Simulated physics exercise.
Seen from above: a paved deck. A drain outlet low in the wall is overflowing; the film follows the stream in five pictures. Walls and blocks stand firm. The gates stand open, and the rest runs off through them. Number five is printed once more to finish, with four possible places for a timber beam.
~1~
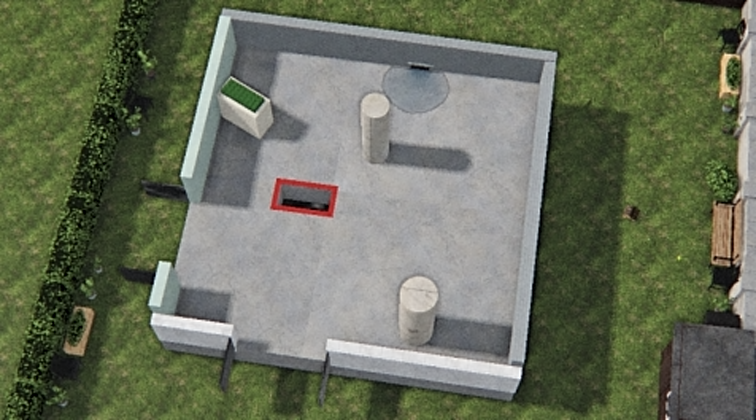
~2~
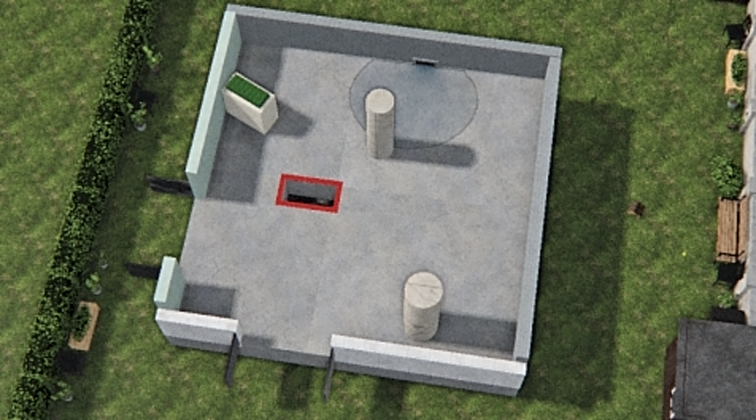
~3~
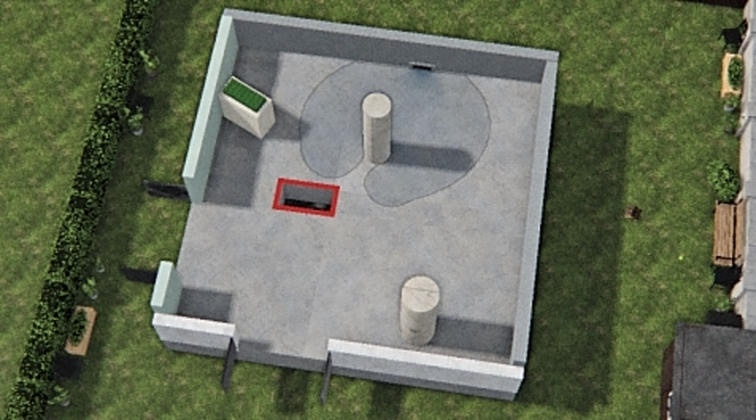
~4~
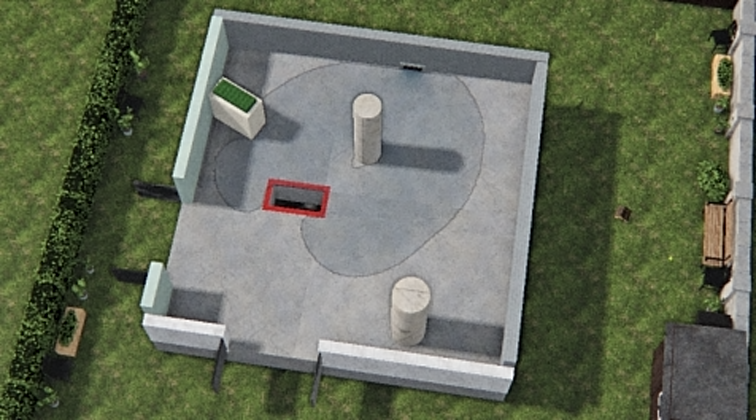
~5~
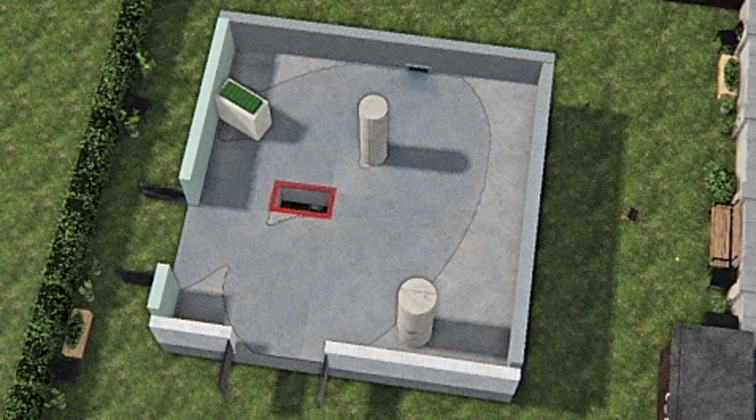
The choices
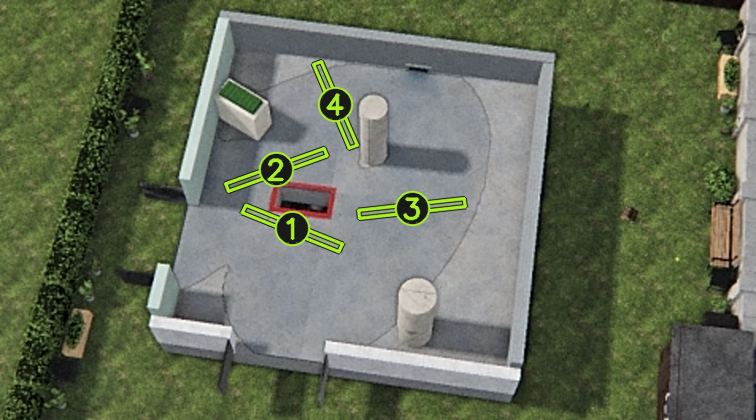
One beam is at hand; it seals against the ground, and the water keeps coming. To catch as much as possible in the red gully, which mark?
3 works best here.
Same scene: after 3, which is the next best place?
Place 1.
In lime, 1 from (244, 209) to (340, 247); 2 from (227, 187) to (325, 152); 3 from (359, 214) to (464, 202); 4 from (317, 63) to (353, 146).
With 1, about 32 % of the stream goes into the red gully, about 68 % out by the gates.
With 2, about 19 % of the stream goes into the red gully, about 80 % out by the gates.
With 3, about 52 % of the stream goes into the red gully, about 47 % out by the gates.
With 4, about 18 % of the stream goes into the red gully, about 82 % out by the gates.
